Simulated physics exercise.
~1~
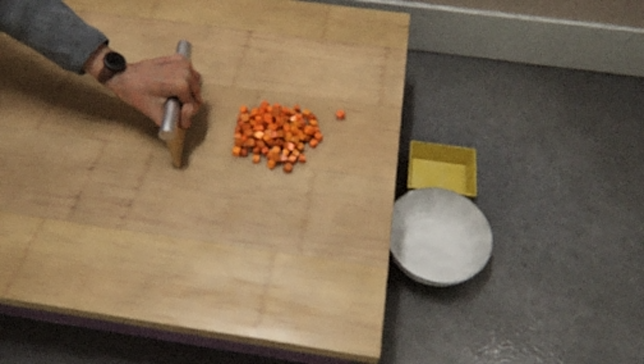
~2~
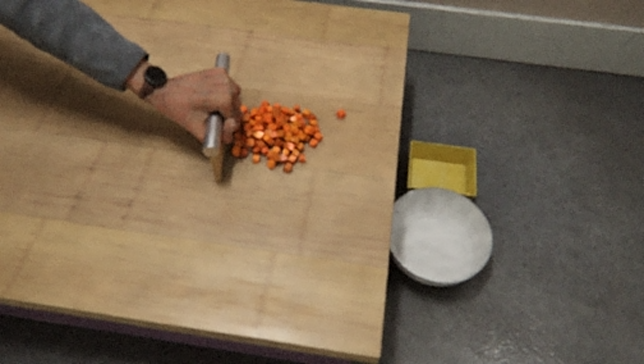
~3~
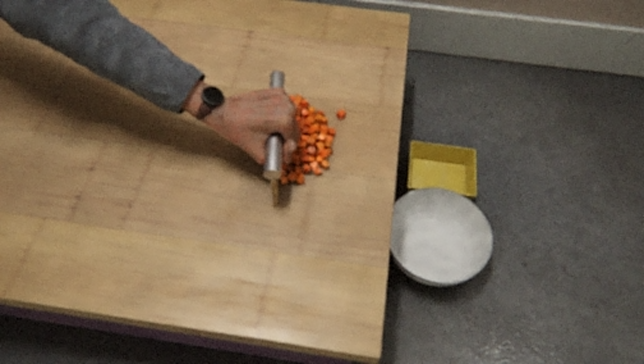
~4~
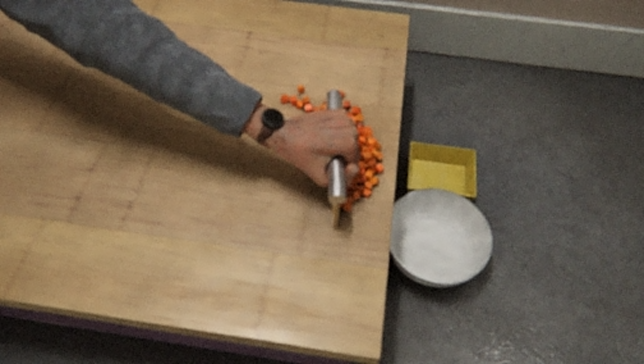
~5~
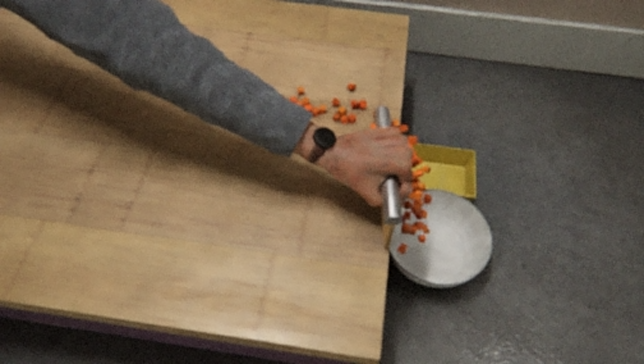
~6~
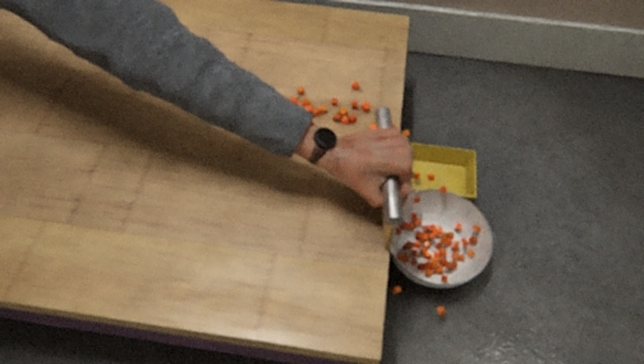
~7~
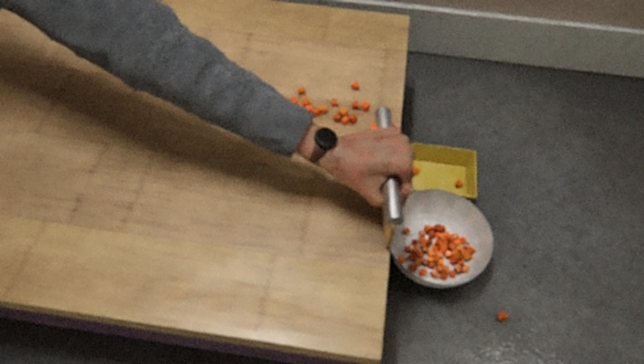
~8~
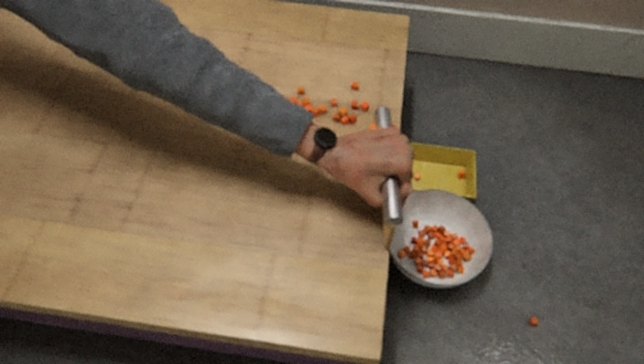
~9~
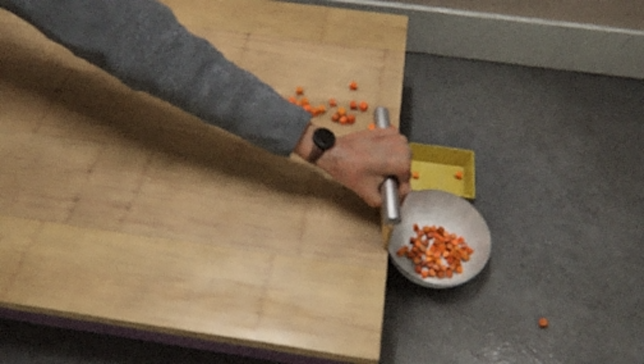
A hand with a scraper pushes carrot cubes right off a table, many into a bowl.
